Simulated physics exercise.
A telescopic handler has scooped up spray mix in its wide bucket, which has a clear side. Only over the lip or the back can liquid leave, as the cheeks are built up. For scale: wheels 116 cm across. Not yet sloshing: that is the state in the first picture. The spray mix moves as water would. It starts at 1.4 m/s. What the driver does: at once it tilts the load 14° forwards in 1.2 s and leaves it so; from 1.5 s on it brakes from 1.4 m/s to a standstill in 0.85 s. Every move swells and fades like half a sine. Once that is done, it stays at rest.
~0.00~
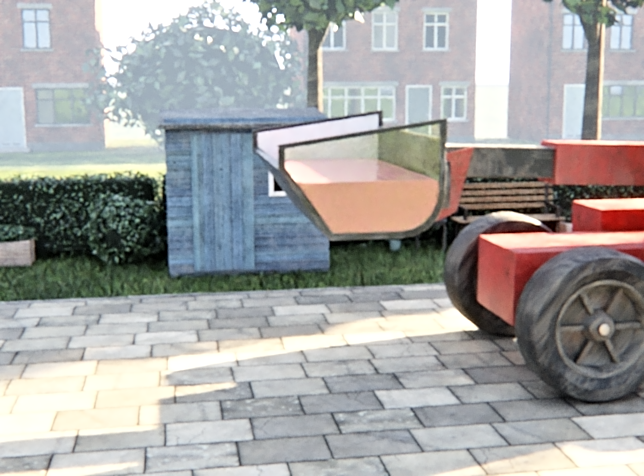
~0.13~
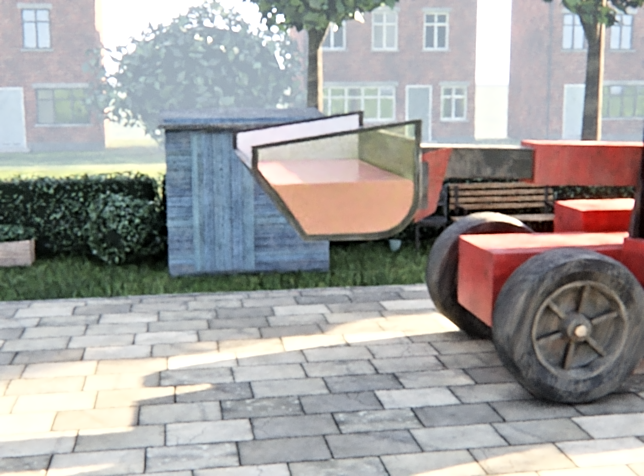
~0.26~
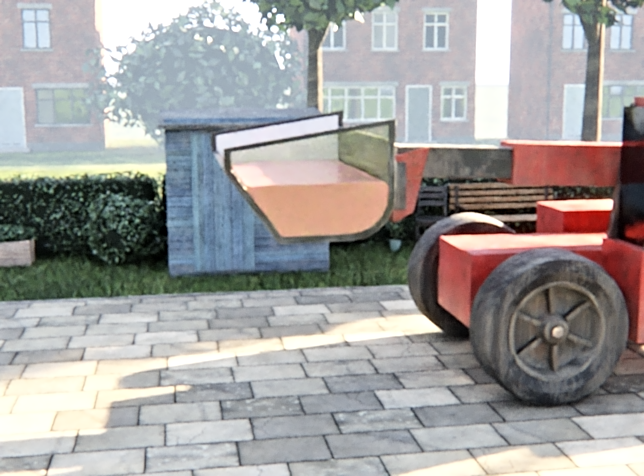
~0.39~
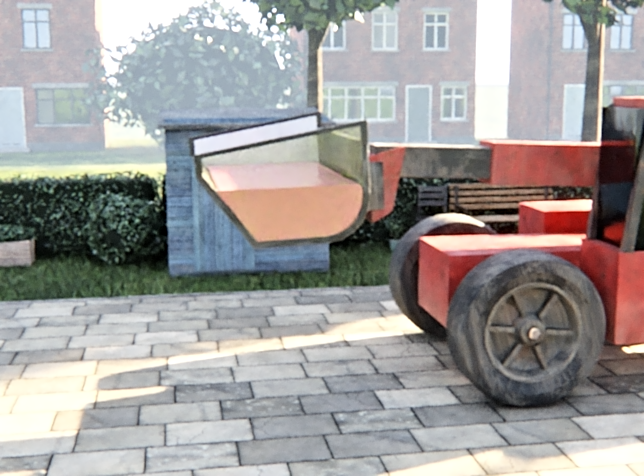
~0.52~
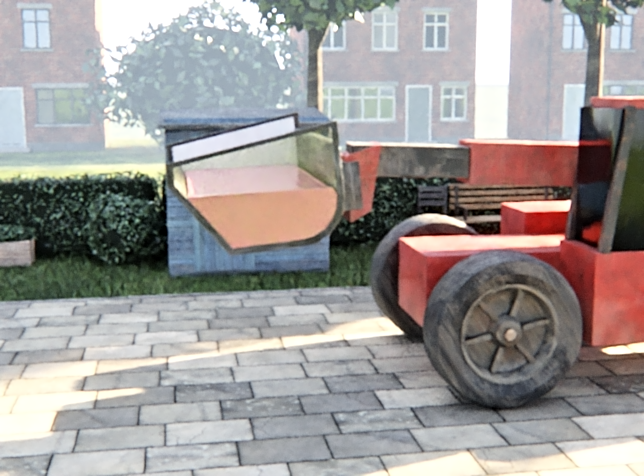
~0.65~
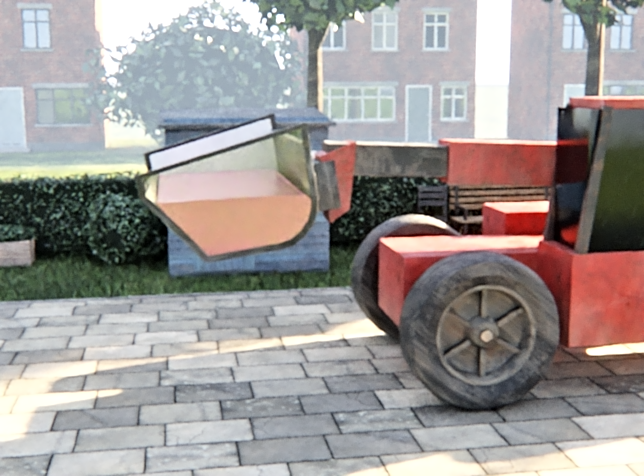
The video shows a red vehicle with large dark wheels rolling steadily left across a paved square, carrying orange liquid in a clear-sided bucket, which gradually tilts slightly forwards as it passes in front of a blue wooden shed.
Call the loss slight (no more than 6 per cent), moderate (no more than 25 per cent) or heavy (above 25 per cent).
Heavy.
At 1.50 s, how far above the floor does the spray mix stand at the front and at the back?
Close to 40 cm at the front end and 22 cm at the back end.
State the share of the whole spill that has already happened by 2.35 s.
By then it's around 70 per cent.
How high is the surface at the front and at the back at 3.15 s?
The front reads 28 cm and the back reads 26 cm.
Then, 1.50 s in, the bucket is at 14° forwards, the surface stands 21 cm at the back and 40 cm at the front; 5 per cent has gone, over the front.
Then, 2.35 s in, the bucket is at 14° forwards, the surface stands 0 cm at the back and 40 cm at the front; 24 per cent has gone, over the front.
Then, 3.15 s in, the bucket is at 14° forwards, the surface stands 25 cm at the back and 27 cm at the front; 31 per cent has gone, over the front.
Then, 5.24 s in, 36 per cent has gone, over the front, 204 of 574 litres.
